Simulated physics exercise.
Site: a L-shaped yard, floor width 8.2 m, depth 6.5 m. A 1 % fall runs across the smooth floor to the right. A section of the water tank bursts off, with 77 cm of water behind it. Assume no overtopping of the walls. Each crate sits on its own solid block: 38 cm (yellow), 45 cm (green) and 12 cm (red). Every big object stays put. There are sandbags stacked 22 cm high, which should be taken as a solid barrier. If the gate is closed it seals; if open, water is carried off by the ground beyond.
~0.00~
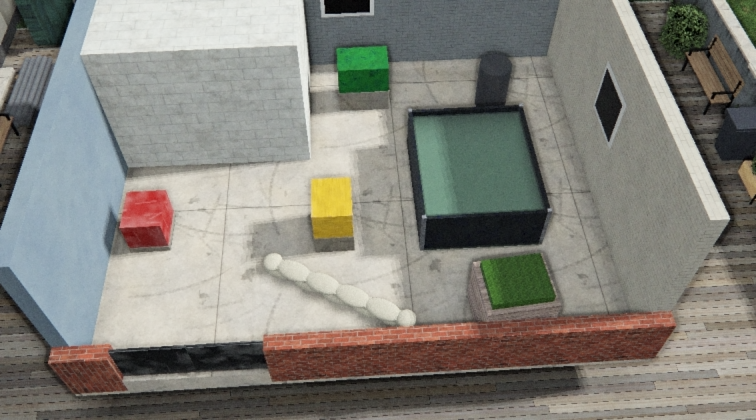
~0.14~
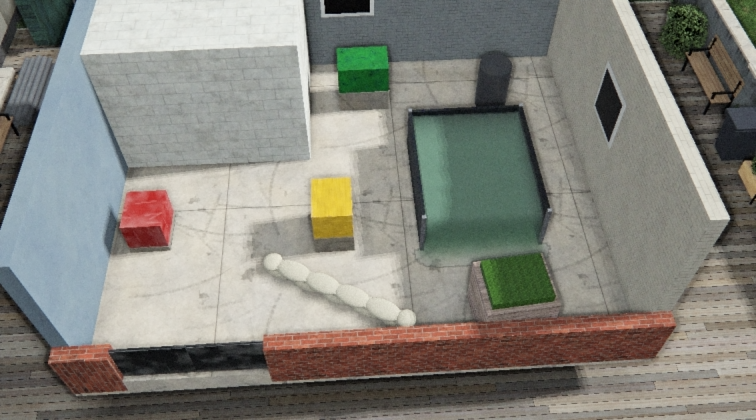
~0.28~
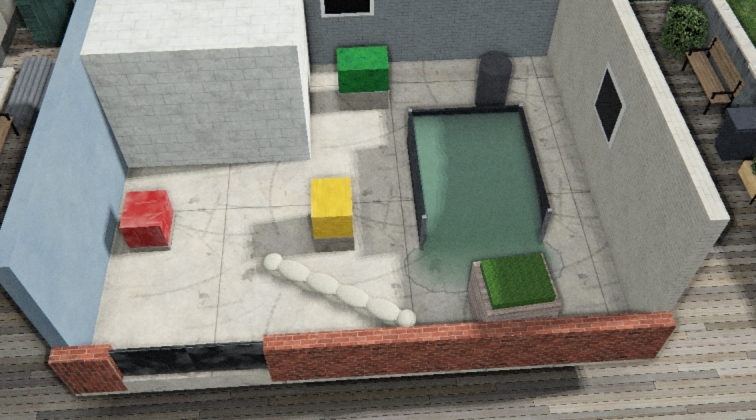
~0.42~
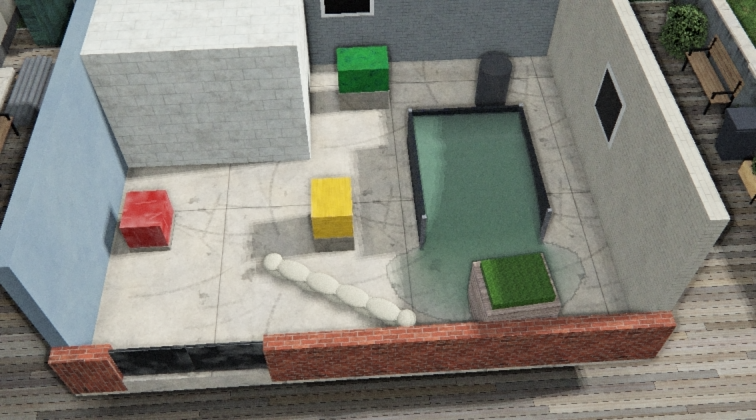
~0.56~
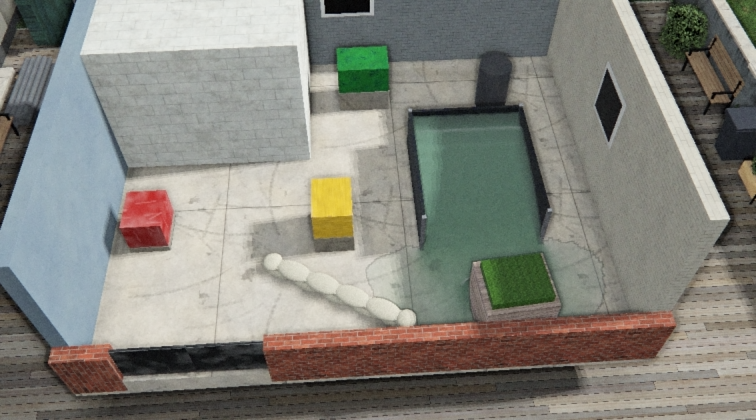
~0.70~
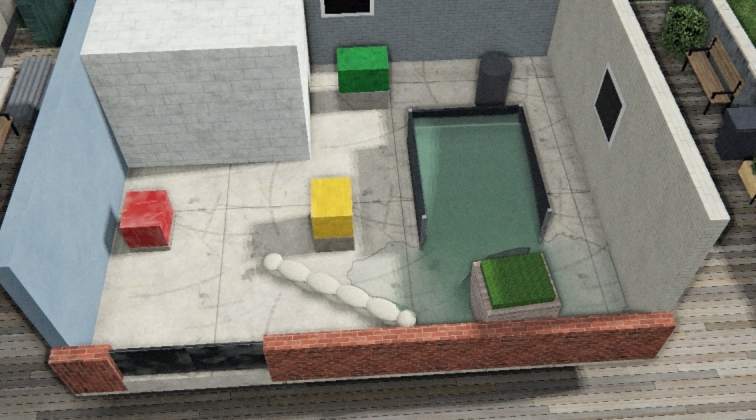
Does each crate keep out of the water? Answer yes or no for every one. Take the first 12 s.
Yellow crate: Yes, it keeps out of it. Green crate: Yes, it keeps out of it. Red crate: No, the water touches it.
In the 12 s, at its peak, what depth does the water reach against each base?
Yellow 30, green 14, red 15, all in cm.
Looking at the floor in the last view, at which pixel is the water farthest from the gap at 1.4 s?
I'd mark it close to (287, 357).
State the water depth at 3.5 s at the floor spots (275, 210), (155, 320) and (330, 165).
Roughly 4, 4 and 0 cm, in turn.
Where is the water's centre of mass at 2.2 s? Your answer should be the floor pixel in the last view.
The water's centre is around (474, 261).
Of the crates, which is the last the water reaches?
That would be the green one.
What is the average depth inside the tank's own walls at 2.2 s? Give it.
Mean depth: Some 27 cm.
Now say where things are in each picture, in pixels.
The first picture shows the water tank at (475, 161) is whole and still, 77 cm deep.
In the second picture, the front is at (418, 252), 1.1 m from the gap at (483, 234); 0.5 m2 of floor is under water; 77 cm left at the back of the water tank.
In the third picture, the front is at (557, 267), 1.3 m from the gap at (482, 236); 1.7 m2 of floor is under water; 77 cm left at the back of the water tank.
In the fourth picture, the front is at (571, 289), 1.6 m from the gap at (482, 237); 2.8 m2 of floor is under water; 77 cm left at the back of the water tank.
In the fifth picture, the front is at (441, 348), 2.0 m from the gap at (482, 238); 4.2 m2 of floor is under water; 70 cm left at the back of the water tank.
In the sixth picture, the front is at (608, 339), 2.5 m from the gap at (482, 238); 4.8 m2 of floor is under water; 64 cm left at the back of the water tank.
After 1.4 s water covers 20 % of the floor and is deepest (55 cm) near (493, 283); yellow plinth reached, green plinth not reached, red plinth not reached.
After 2.2 s water covers 35 % of the floor and is deepest (46 cm) near (493, 345); yellow plinth reached, green plinth not reached, red plinth not reached.
After 3.5 s water covers 65 % of the floor and is deepest (31 cm) near (577, 341); yellow plinth reached, green plinth not reached, red plinth reached.
After 7.0 s water covers 95 % of the floor and is deepest (17 cm) near (477, 255); yellow plinth reached, green plinth reached, red plinth reached.
After 12.0 s water covers 100 % of the floor and is deepest (18 cm) near (545, 56); highest at the yellow plinth 30 cm, highest at the green plinth 14 cm, highest at the red plinth 15 cm.
